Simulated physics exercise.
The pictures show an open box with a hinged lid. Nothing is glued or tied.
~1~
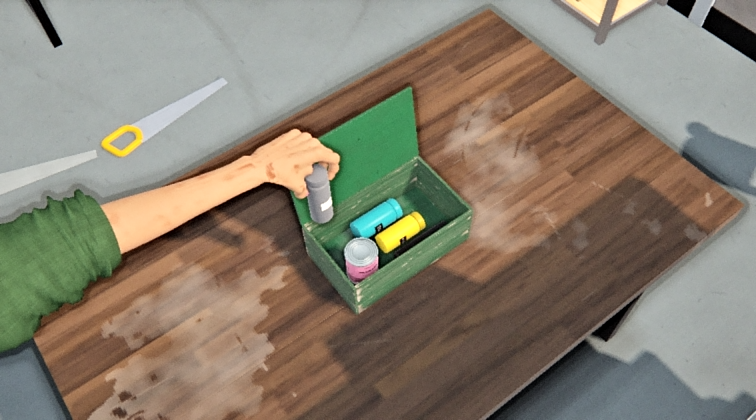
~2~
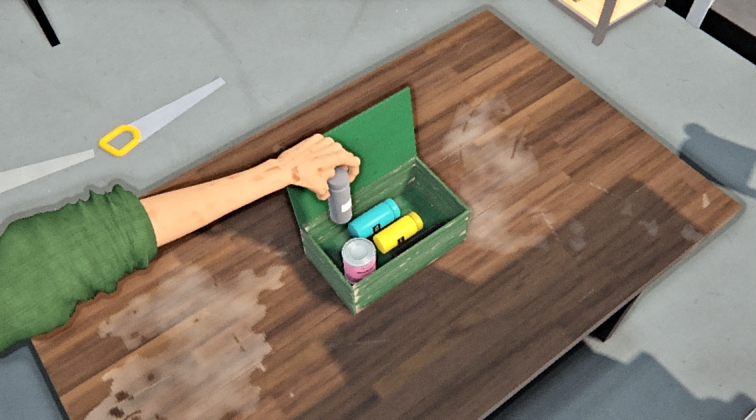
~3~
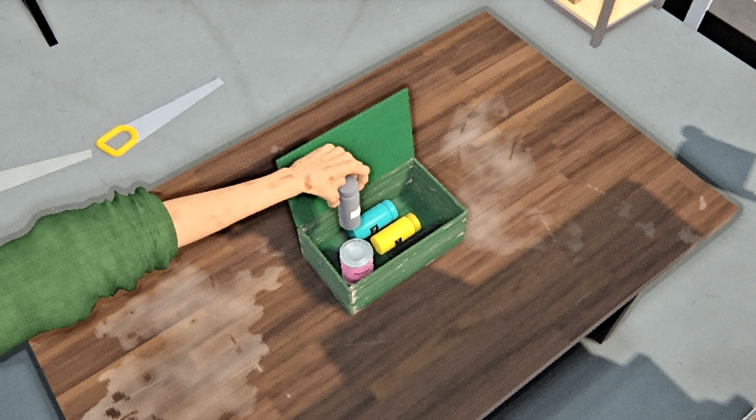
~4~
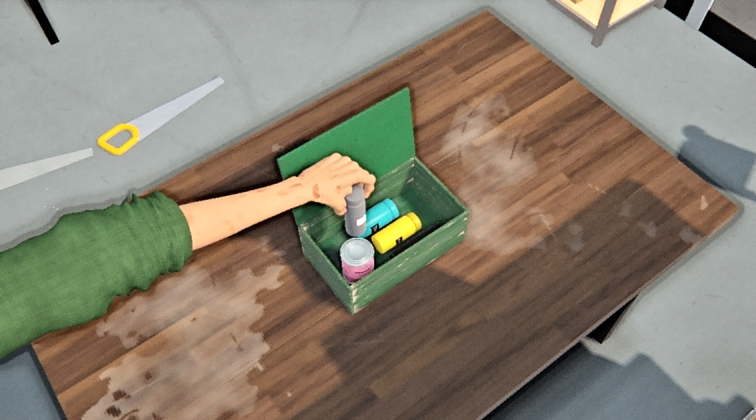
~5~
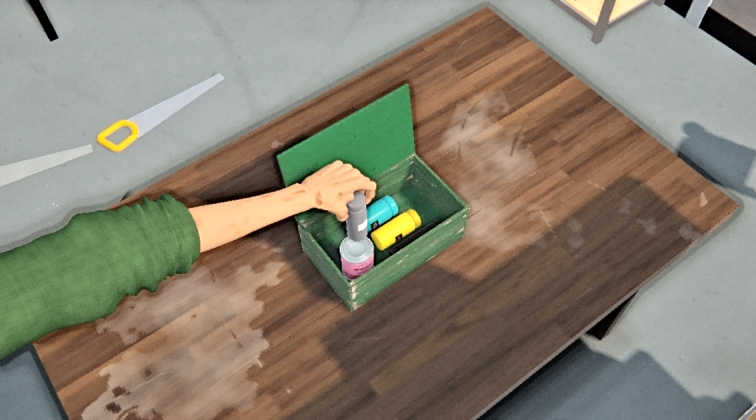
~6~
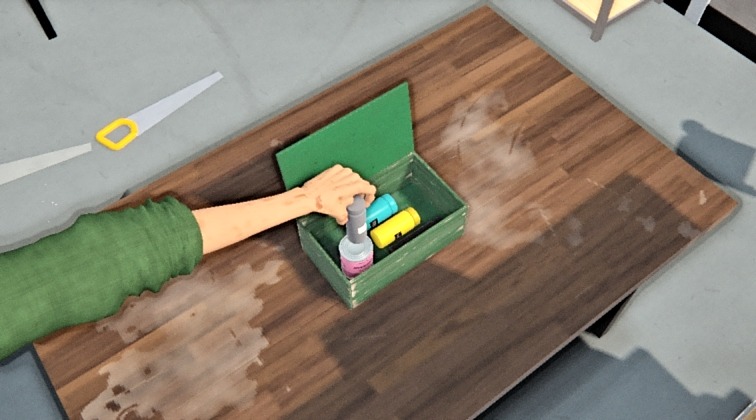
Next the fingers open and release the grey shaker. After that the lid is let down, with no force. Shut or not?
In the end the lid is held up.
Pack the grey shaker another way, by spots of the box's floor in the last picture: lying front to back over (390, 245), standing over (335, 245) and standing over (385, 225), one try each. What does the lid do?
First try: It sits on the rim; second try: It is held up; third try: It sits on the rim.
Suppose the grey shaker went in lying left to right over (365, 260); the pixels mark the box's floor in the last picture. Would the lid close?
Then it is held up.
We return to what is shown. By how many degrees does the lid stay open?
Some 55° above the rim.
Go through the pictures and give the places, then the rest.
In the first frame, still above its spot; grey shaker (319, 195); turquoise shaker (377, 220).
In the second frame, still above its spot; grey shaker (339, 196).
In the third frame, still above its spot; grey shaker (349, 204); turquoise shaker (372, 221).
In the fourth frame, still above its spot; grey shaker (355, 211).
In the fifth frame, still above its spot; grey shaker (356, 217); turquoise shaker (372, 217).
In the sixth frame, put in, still held; grey shaker (356, 220).
Then, 1.10 s on from there, lid starting down.
Then, 1.50 s on from there, lid 66° above the rim.
In the end, lid 54° above the rim; all 5 unmoved. At the end, from the last picture's camera, grey shaker near (356, 221).
